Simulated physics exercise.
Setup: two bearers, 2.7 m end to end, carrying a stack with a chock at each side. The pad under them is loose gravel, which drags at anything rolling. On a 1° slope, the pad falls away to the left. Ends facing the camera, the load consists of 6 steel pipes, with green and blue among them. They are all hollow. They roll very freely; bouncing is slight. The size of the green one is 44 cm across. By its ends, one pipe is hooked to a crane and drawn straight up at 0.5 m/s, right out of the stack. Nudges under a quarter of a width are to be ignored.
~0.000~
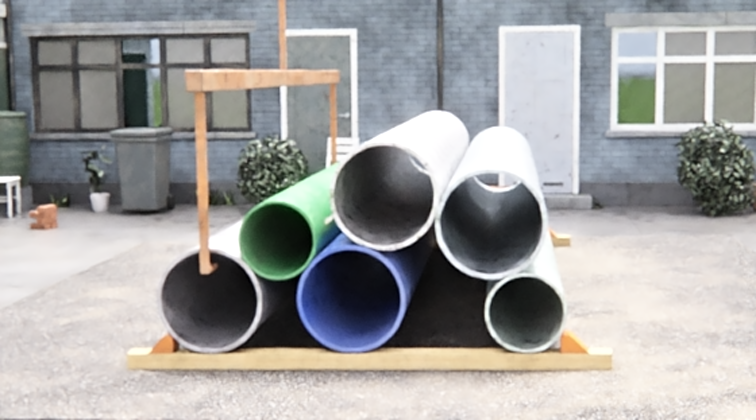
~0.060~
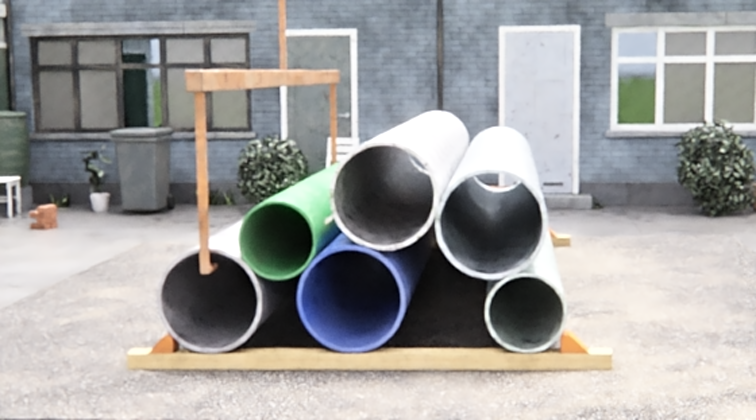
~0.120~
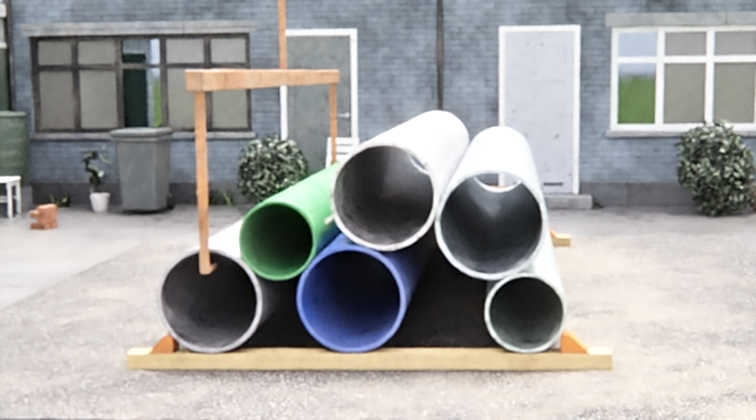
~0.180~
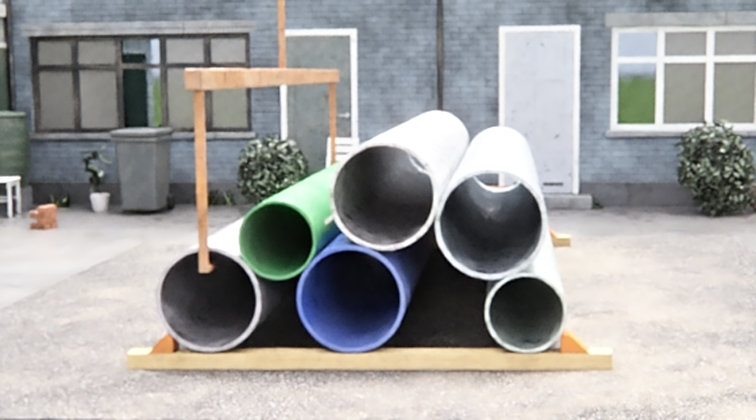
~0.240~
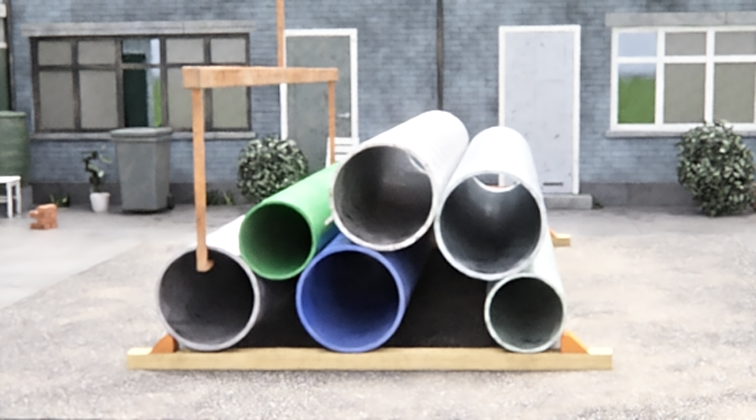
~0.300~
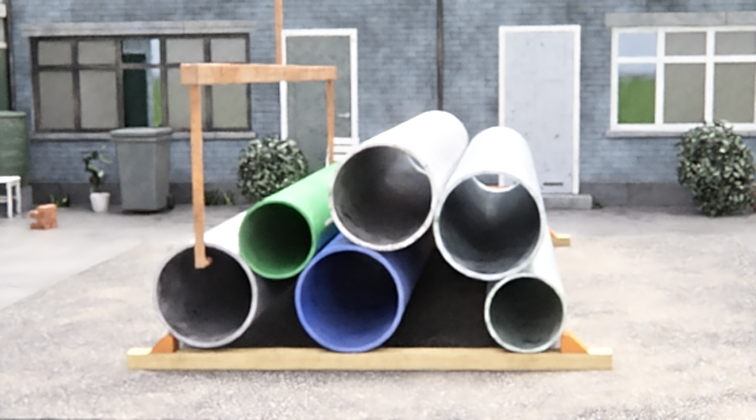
Stack of six hollow pipes resting on wooden bearers in a yard, the hooked lower-left grey one lifting very slightly.
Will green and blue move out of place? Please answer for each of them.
I'd say green is forced from its spot, and as for Blue, it is forced from its spot.
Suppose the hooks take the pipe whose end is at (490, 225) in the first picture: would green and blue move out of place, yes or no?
In that scenario: Green doesn't; blue doesn't.
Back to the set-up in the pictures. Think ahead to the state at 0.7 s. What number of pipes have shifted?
At that instant the count is 0.
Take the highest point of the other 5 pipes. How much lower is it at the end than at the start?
Some 55 centimetres.
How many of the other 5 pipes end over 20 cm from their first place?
4.
By 0.7 s, green is 4 cm further left and 4 cm higher; blue is 8 cm further left; 0 of the other 5 have shifted.
By 1.1 s, green is 17 cm further left and 5 cm higher; blue is 22 cm further left; 4 of the other 5 have shifted.
Finally (3.8 s), green is off the left end of the bearers; blue is 78 cm further left and 2 cm lower; 4 of the other 5 have shifted.
